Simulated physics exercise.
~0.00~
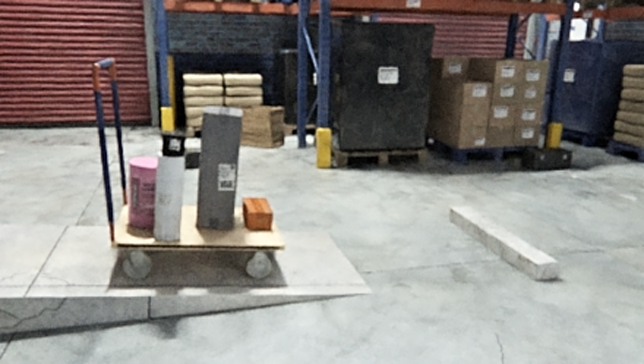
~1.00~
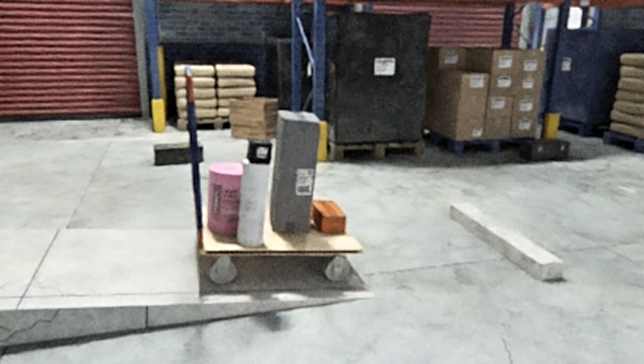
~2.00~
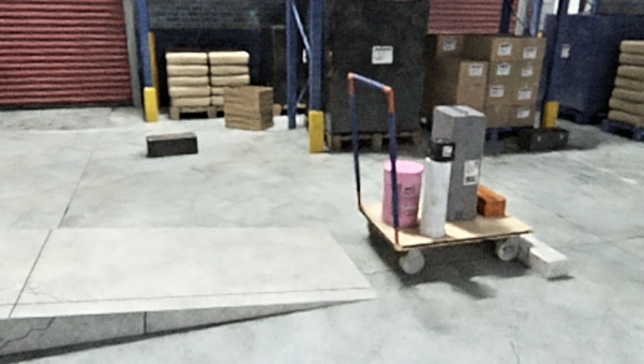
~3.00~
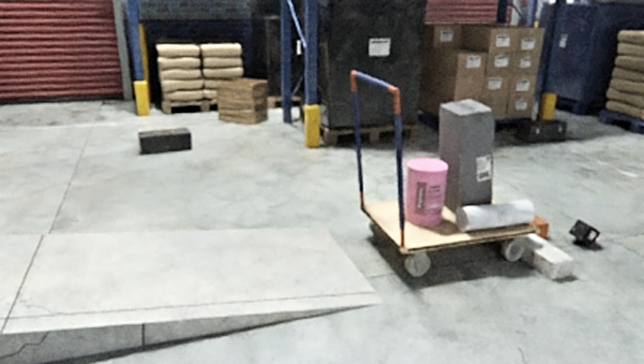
Warehouse floor with a loaded trolley rolling right off a ramp into a kerb, toppling a white canister and shedding two parcels.
